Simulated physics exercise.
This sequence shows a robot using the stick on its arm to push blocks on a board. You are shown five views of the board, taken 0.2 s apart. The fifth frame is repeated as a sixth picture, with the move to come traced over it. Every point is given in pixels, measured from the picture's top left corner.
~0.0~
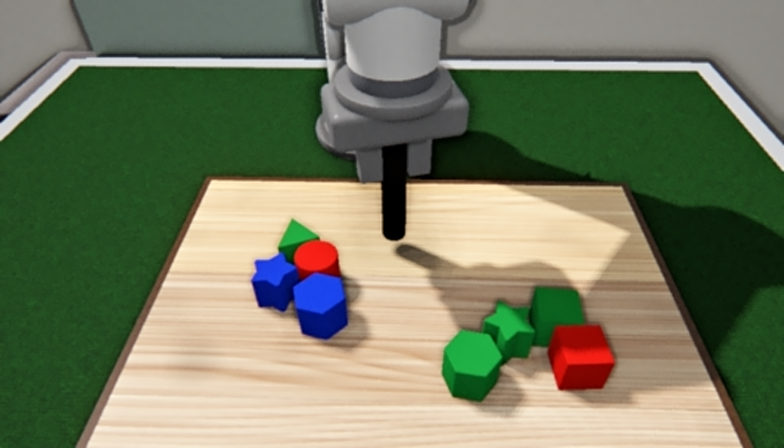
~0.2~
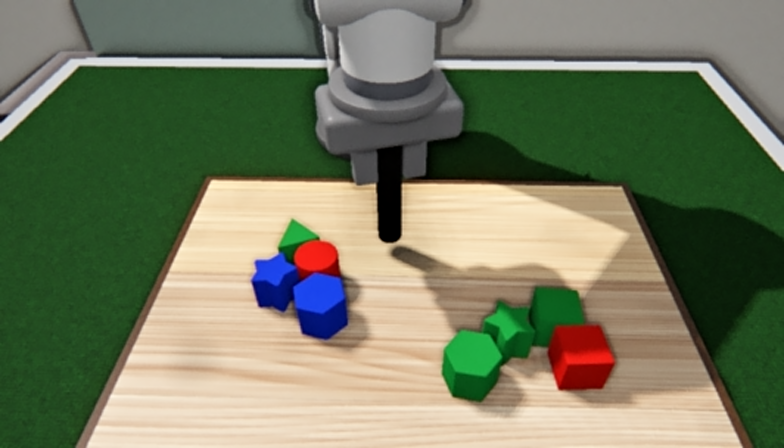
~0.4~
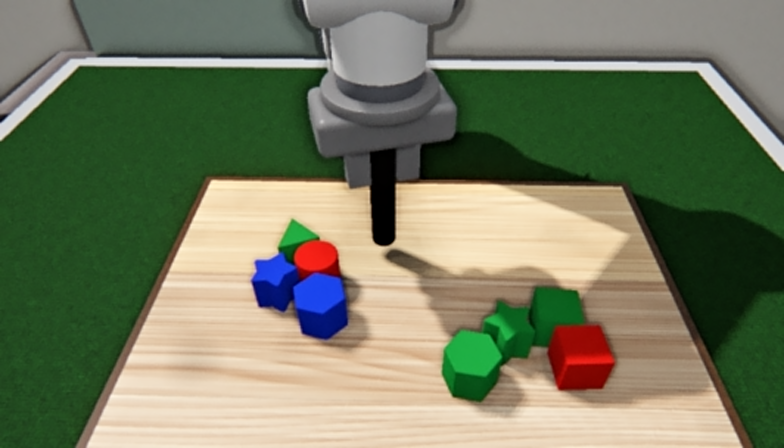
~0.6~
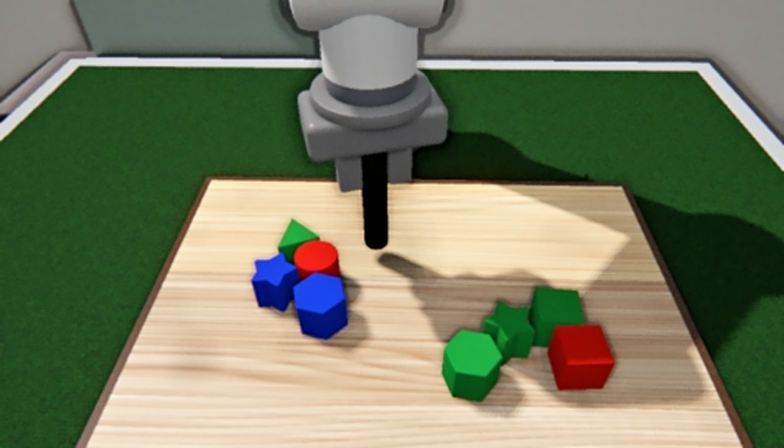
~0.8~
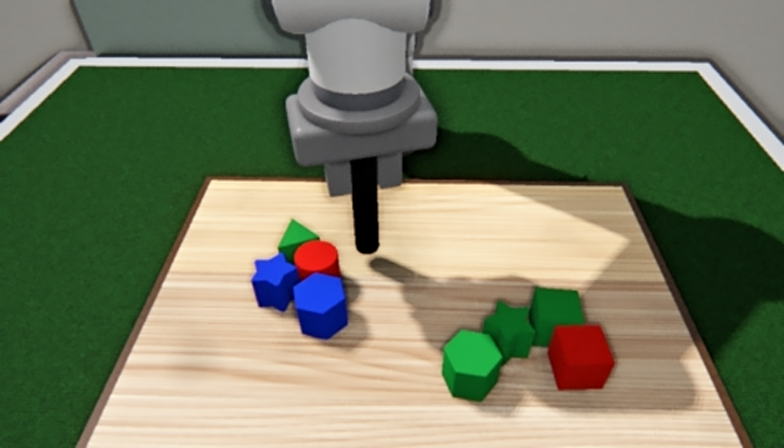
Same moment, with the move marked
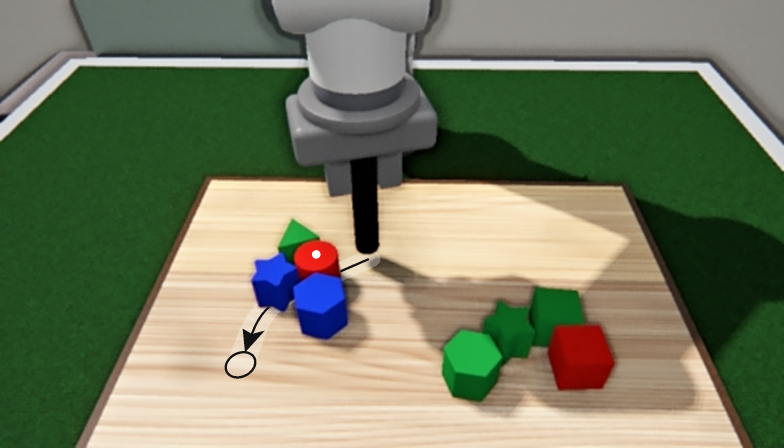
At first, a robot arm holds its black stick upright near the back of a wooden board, between a cluster of blue, red and green blocks on the left and green and red ones on the right. The stick then drifts slightly left and forward, nearing the red round block, while every block stays still.
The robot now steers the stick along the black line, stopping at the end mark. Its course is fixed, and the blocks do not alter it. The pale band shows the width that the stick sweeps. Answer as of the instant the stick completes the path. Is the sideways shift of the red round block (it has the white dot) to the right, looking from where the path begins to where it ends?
Yes.
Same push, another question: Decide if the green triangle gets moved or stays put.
It stays put.
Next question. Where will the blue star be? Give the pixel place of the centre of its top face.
I'd guess (167, 303).
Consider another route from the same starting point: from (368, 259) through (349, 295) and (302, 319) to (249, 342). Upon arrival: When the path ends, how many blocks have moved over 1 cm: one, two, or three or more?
1 block.
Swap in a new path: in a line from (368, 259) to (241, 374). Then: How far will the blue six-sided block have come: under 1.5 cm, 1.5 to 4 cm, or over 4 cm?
It is going to finish beyond 4 cm from where it is now.
The line goes from (368, 259) through (316, 282) and (265, 311) to (241, 365); the dot is on the red round block.
What follows on the original path. One third of the way, stick (315, 270); blue star (241, 279), turned 25° clockwise; red round block (282, 272); blue six-sided block (315, 299), turned 20° anticlockwise.
Two thirds of the way, stick (261, 301); blue star (178, 301), turned 40° clockwise; red round block (220, 300); blue six-sided block (315, 299), turned 20° anticlockwise.
At the end, stick (237, 353); blue star (167, 303), turned 65° clockwise; green triangle unmoved; red round block (196, 327); blue six-sided block (315, 299), turned 20° anticlockwise.
